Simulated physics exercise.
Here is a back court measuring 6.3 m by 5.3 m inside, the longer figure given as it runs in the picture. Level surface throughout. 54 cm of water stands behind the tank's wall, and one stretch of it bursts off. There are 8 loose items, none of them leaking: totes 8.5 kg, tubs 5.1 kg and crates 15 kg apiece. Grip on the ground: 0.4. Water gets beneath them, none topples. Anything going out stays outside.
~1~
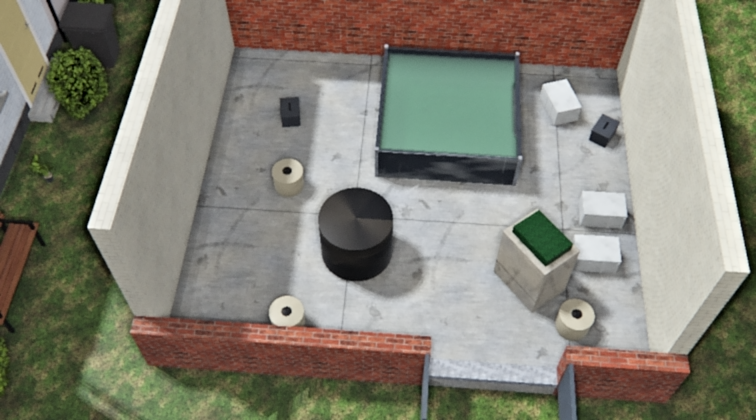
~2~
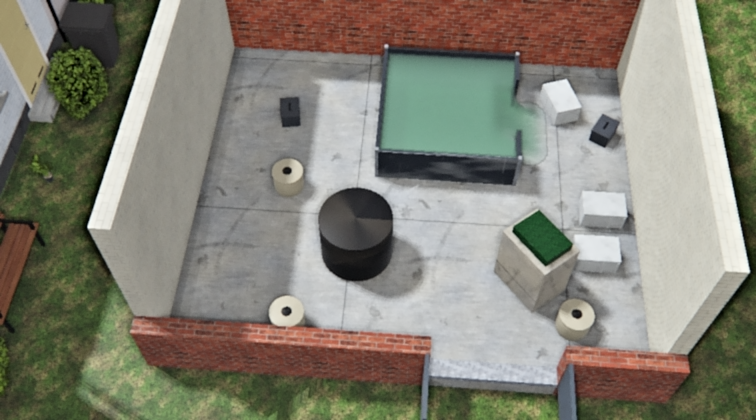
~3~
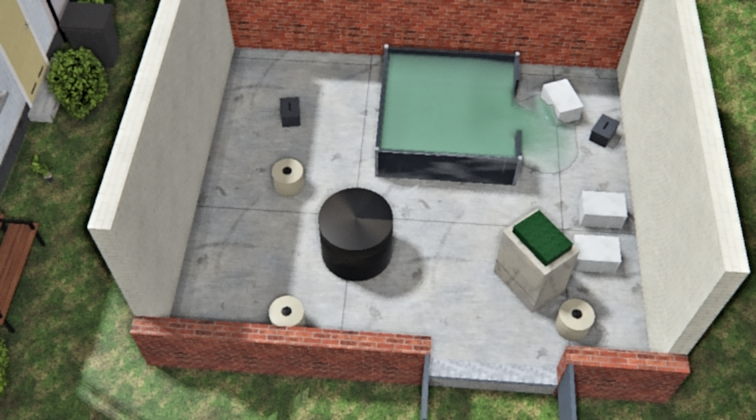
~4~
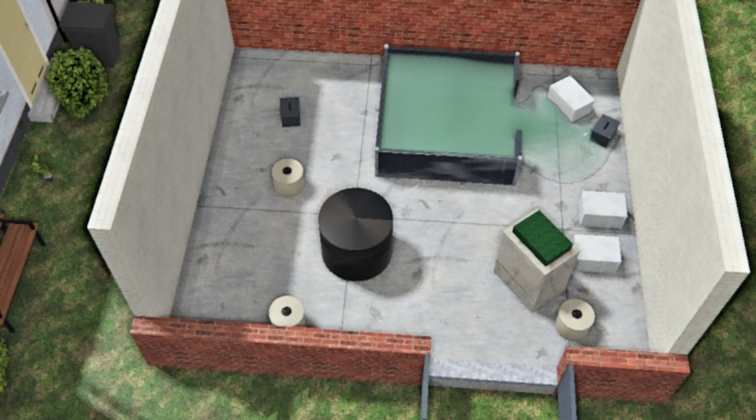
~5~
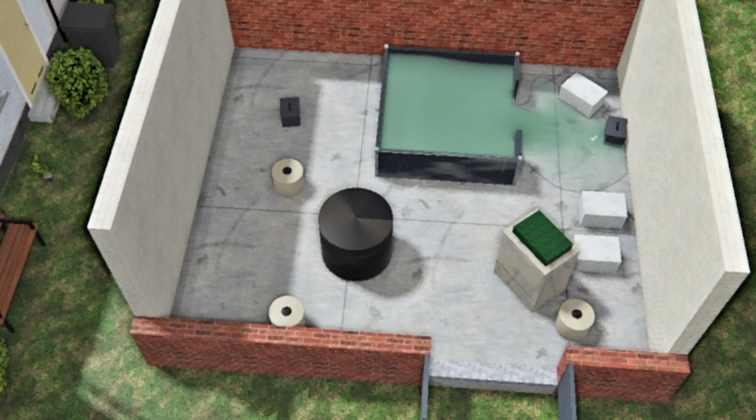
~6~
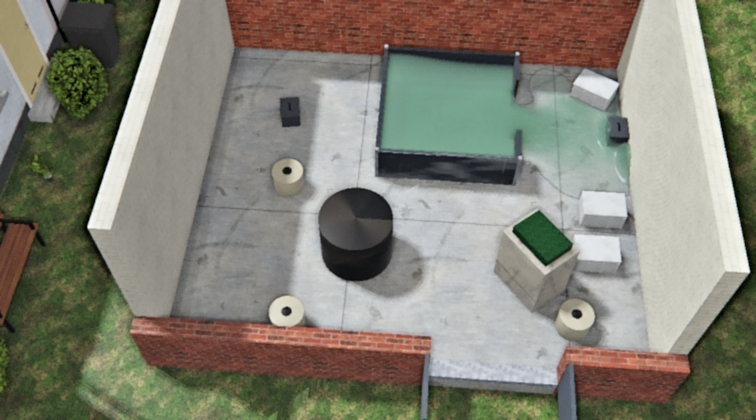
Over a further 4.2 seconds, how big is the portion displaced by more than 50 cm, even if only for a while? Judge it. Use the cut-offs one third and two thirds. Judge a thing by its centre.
One to two thirds.
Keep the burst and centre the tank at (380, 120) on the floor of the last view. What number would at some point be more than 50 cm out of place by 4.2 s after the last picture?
The answer would then be 5.
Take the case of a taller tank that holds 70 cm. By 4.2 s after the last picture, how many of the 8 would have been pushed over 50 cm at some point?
5.
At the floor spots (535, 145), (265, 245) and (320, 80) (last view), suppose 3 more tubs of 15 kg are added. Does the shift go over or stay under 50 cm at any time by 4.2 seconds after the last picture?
In that order: More, under, less.
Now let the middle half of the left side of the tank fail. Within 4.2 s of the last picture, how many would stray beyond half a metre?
Result: 3.
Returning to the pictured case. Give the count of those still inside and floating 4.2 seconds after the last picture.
Count: 2.
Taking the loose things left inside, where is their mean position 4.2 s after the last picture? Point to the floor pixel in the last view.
Somewhere near (438, 219).
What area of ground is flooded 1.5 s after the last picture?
About 11.0 m2.
Then, 0.4 s after the last picture 1 of 8 are over 50 cm from their spots; 1 afloat.
Then, 1.5 s after the last picture 2 of 8 are over 50 cm from their spots; 1 afloat.
Then, 2.8 s after the last picture 3 of 8 are over 50 cm from their spots; 4 afloat.
Then, 4.2 s after the last picture 4 of 8 are over 50 cm from their spots, and 5 have been at some point; 2 afloat.
